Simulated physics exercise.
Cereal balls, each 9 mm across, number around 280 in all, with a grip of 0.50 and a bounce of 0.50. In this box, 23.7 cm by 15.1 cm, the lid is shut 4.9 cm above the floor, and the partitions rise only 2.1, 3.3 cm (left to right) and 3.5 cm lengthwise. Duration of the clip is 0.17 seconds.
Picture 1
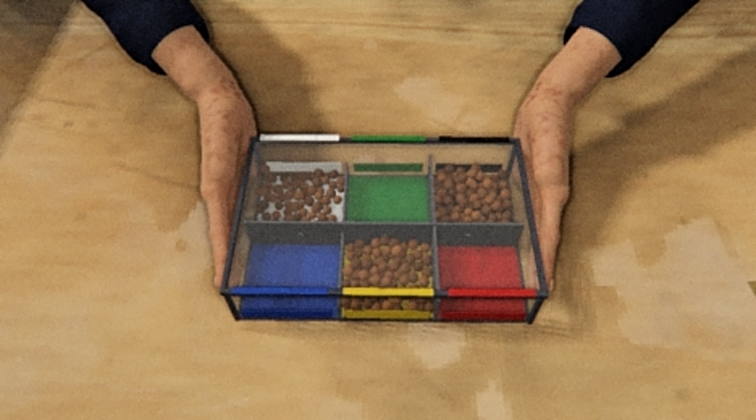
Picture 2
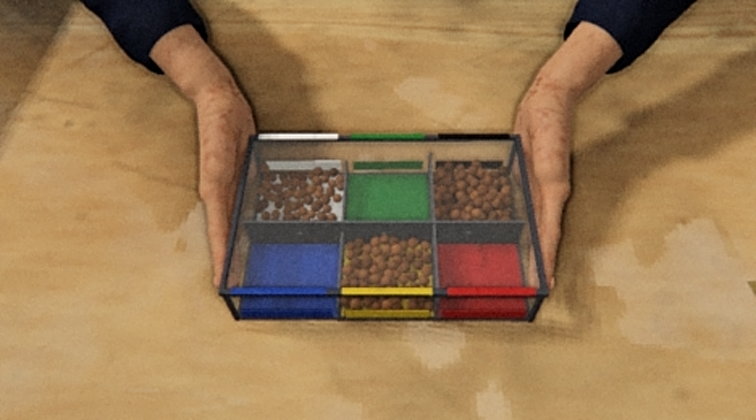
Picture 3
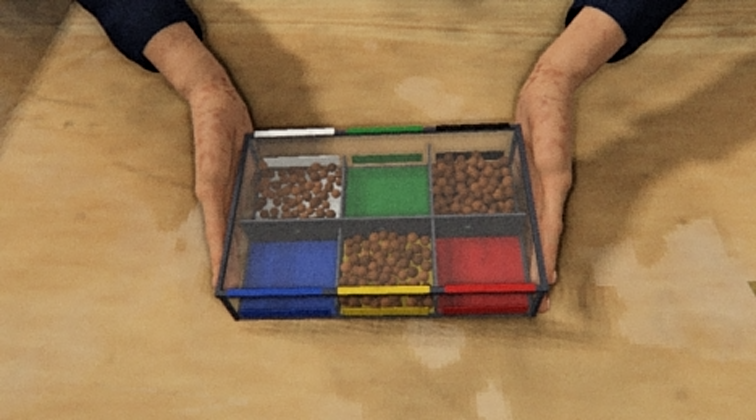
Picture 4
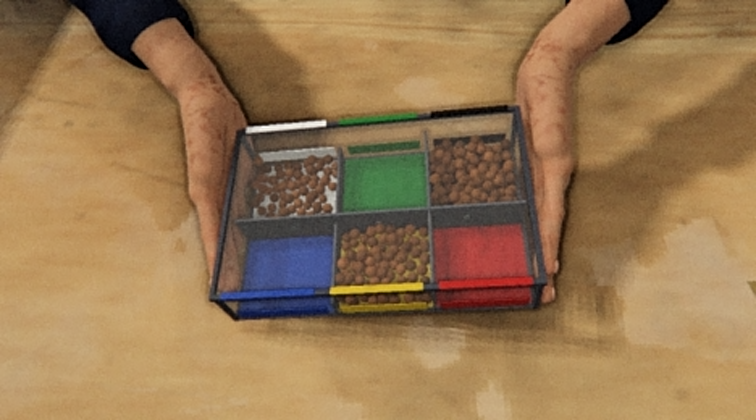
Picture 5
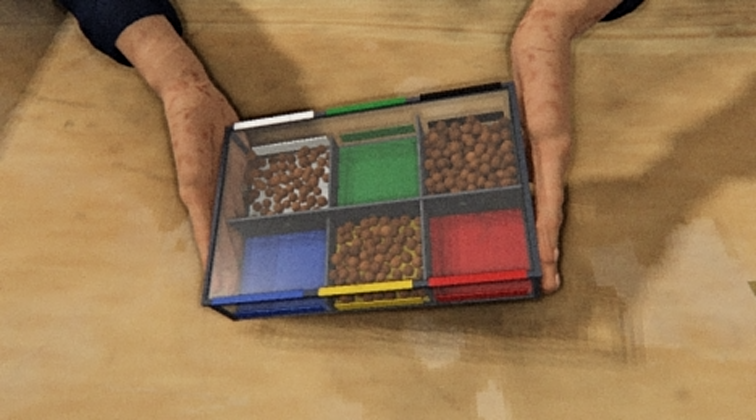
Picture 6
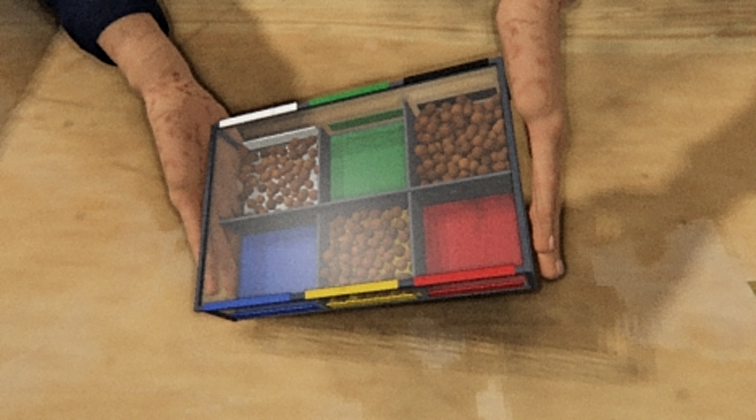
On a wooden tabletop, two hands held a clear-lidded box with six coloured compartments, three of them holding small brown balls, and gradually tilted it, raising the right side while the balls stayed in their compartments.
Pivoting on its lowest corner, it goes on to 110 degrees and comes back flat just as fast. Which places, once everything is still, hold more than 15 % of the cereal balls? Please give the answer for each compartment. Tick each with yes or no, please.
Red - no; blue - yes; green - no; yellow - no; white - yes; black - yes.
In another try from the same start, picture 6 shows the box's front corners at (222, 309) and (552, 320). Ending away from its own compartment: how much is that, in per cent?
I'd say close to 25 in a hundred.
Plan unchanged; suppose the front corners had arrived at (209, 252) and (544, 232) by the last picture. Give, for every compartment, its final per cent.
Red 0; blue 5; green 5; yellow 5; white 50; black 40.
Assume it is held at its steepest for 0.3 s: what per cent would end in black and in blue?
Result - black: 30 %, blue: 40 %.
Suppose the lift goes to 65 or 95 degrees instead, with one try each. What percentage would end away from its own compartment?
Around 20 and 35 in a hundred, respectively.
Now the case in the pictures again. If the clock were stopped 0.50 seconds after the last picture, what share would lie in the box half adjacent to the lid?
Something like 80 percent of the pieces.
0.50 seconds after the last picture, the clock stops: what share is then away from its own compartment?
Value: Close to 25 %.
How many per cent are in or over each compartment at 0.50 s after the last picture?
Red 0 %, blue 20 %, green 5 %, yellow 20 %, white 25 %, black 35 %.
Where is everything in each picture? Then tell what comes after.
The first picture shows box tilt 0 degrees, front corners at (226, 290) and (542, 293); yellow 30 %, white 25 %, black 40 %.
The second picture shows box tilt 1 degrees, front corners at (225, 290) and (542, 291).
The third picture shows box tilt 4 degrees, front corners at (221, 292) and (542, 287), lowest corner left front.
The fourth picture shows box tilt 10 degrees, front corners at (215, 296) and (540, 280), lowest corner left front.
The fifth picture shows box tilt 17 degrees, front corners at (208, 301) and (535, 272), lowest corner left front.
The sixth picture shows box tilt 24 degrees, front corners at (200, 306) and (525, 267), lowest corner left front; yellow 30 %, white 25 %, black 40 %.
Then, 0.50 s after the last picture, tilt 109 degrees; blue 20 %, green 5 %, yellow 20 %, white 25 %, black 35 %.
Then, 0.83 s after the last picture, tilt 45 degrees; blue 40 %, green 5 %, yellow 5 %, white 25 %, black 30 %.
Then, 1.25 s after the last picture, tilt 0 degrees; blue 40 %, green 5 %, yellow 5 %, white 25 %, black 30 %.
In the end, red 0 %, blue 40 %, green 5 %, yellow 5 %, white 25 %, black 30 %.
